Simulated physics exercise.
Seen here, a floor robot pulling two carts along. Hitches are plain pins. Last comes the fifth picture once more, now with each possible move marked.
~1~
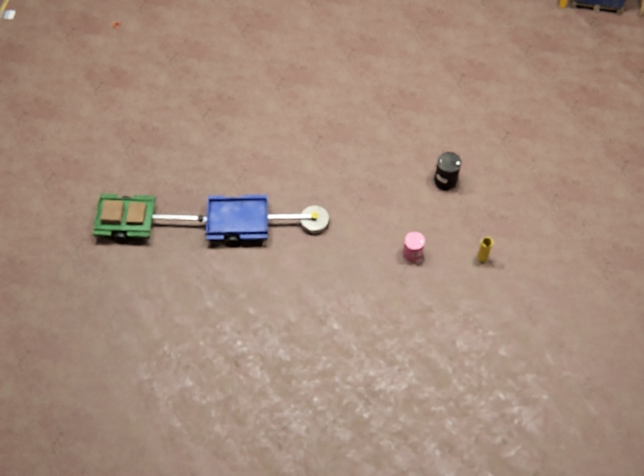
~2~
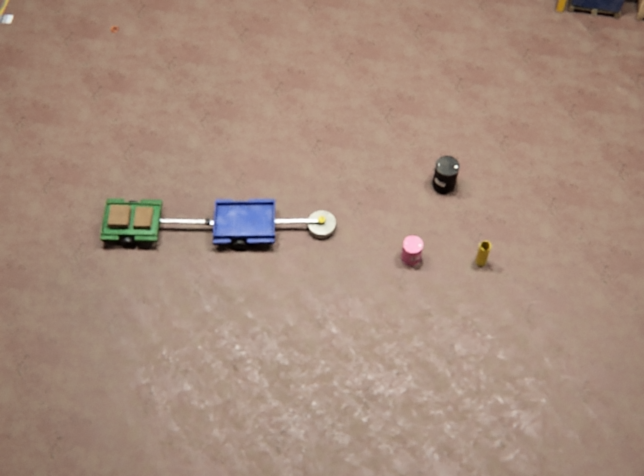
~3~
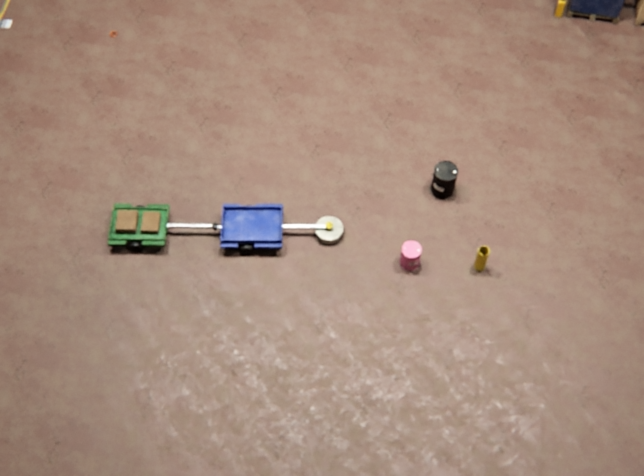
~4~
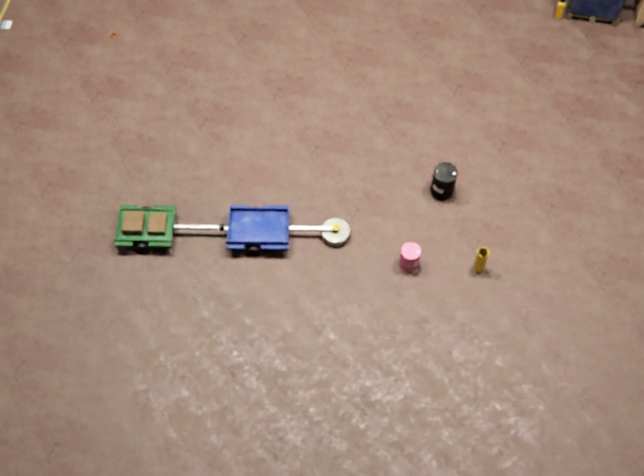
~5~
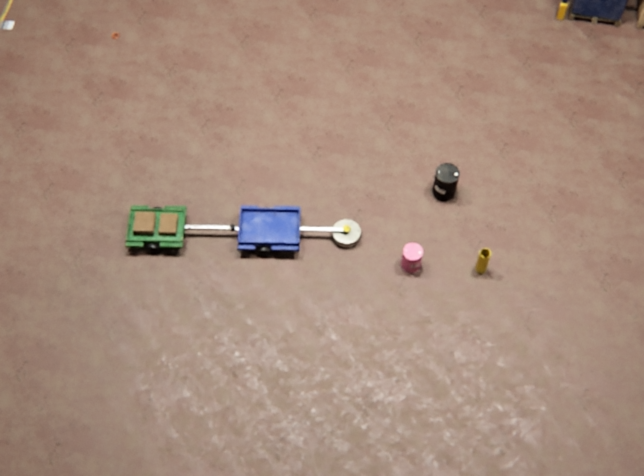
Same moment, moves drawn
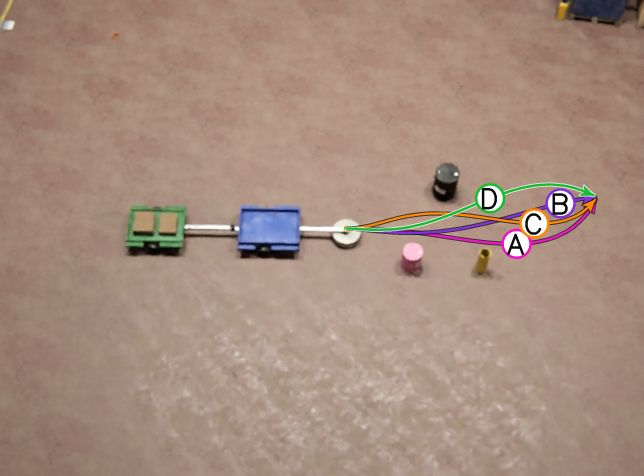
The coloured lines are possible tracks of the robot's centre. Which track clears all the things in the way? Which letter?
Line C does it.
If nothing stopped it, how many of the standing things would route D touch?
In all, one.
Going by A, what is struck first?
The pink keg.
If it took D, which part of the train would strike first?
It is the blue cart.
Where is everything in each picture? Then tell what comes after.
In the first frame, blue cart (237, 216); green cart (124, 215); pink keg (413, 254).
In the second frame, robot (322, 223); blue cart (245, 220); green cart (131, 219); pink keg (411, 257).
In the third frame, robot (329, 229); blue cart (252, 225); green cart (139, 224); yellow post (479, 267).
In the fourth frame, robot (336, 231); blue cart (259, 227); green cart (145, 225); black drum (442, 191).
In the fifth frame, robot (346, 232); blue cart (270, 227); green cart (156, 226); pink keg (411, 264); black drum (444, 192); yellow post (481, 269).
On the copy, A from (347, 228) via (484, 242) to (596, 200); B from (347, 228) via (473, 226) to (595, 197); C from (347, 228) via (476, 217) to (595, 199); D from (347, 228) via (472, 206) to (594, 195).
On C. First, robot (437, 217), last cart (249, 227).
Then, robot (529, 227), last cart (341, 222).
Finally, robot (595, 201), last cart (416, 222); nothing has been touched.
By contrast, A meets the pink keg and yellow post; B meets the pink keg; D meets the black drum.
